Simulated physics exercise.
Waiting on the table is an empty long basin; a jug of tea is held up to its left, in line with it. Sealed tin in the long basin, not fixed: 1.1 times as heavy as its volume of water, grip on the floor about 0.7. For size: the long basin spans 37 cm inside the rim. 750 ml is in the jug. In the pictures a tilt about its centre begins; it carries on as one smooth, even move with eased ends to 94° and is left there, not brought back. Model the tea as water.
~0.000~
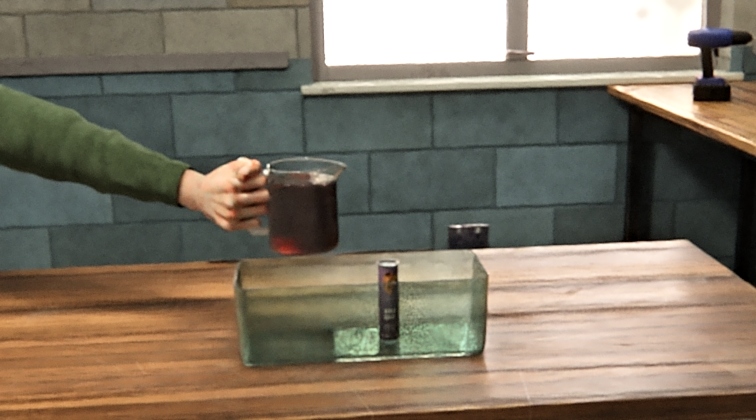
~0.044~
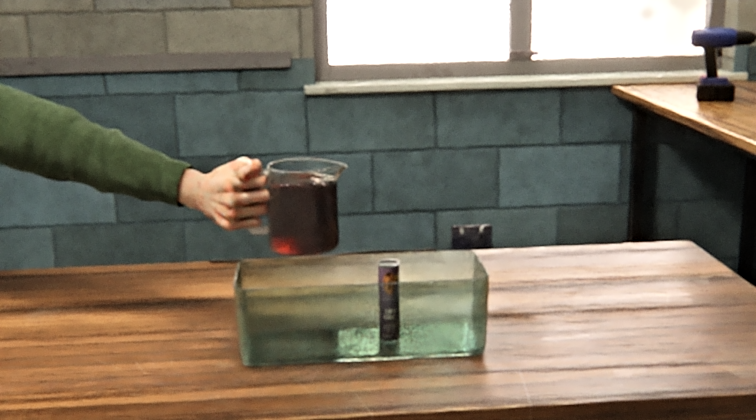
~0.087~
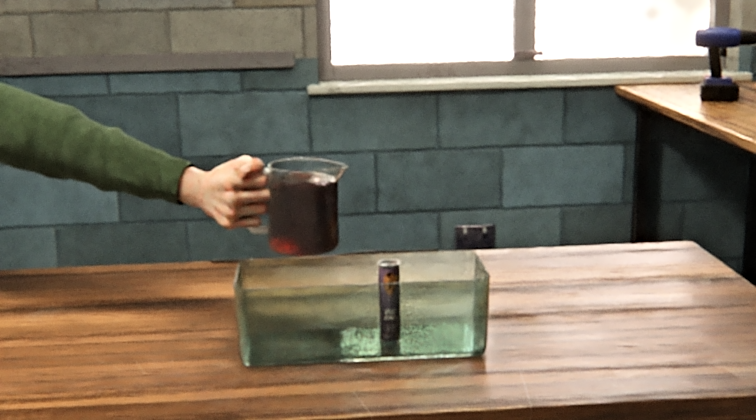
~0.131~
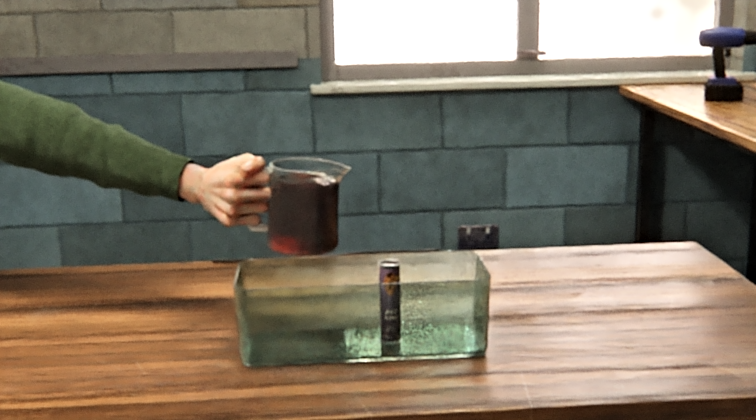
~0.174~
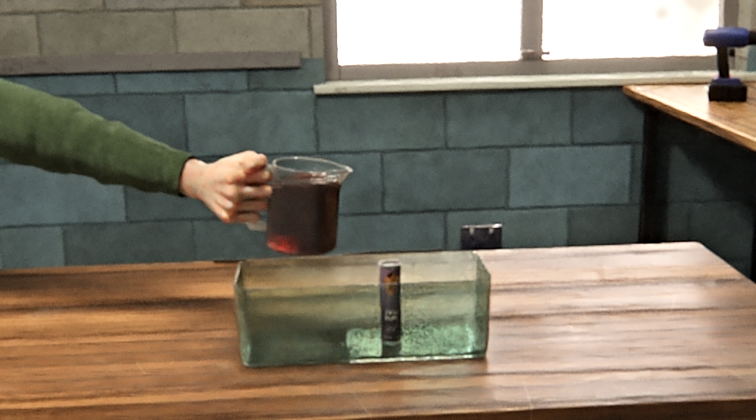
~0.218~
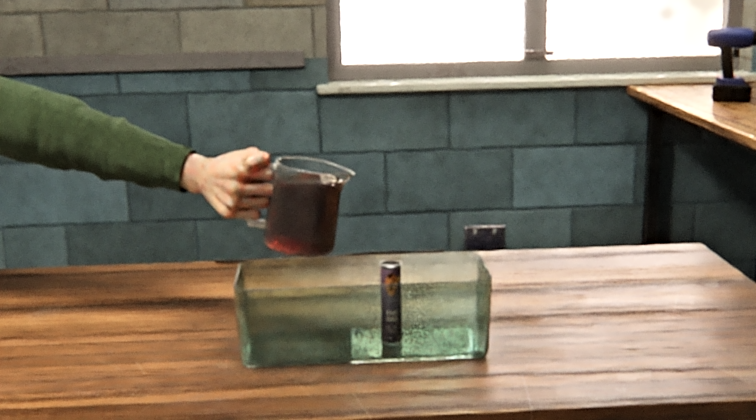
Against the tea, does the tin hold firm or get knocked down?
It tilts over.
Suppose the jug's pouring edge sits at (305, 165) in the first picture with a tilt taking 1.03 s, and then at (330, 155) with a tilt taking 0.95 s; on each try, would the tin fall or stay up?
The tin stays vertical the first time and overturns the second time.
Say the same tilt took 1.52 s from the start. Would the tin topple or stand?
Outcome - the tin comes down.
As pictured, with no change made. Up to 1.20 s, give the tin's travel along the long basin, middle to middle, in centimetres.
3 cm, roughly.
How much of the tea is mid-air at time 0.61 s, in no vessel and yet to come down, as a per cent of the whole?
Near 10 per cent at that moment.
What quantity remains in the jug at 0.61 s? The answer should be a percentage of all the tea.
88 %.
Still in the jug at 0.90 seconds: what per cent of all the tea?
About 46 percent.
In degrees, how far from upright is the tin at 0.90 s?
Looks like some 0 degrees from vertical upright.
After 0.61 s the tilt is 61° and 89 per cent is still to pour; the tin stands where it began.
After 0.90 s the tilt is 90° and 47 per cent is still to pour; the tin stands where it began.
After 1.20 s the tilt is 94° and 14 per cent is still to pour; the tin leans 24°.
After 1.53 s the tilt is 94° and 5 per cent is still to pour; the tin lies on its side.
In the end the tin lies on its side.
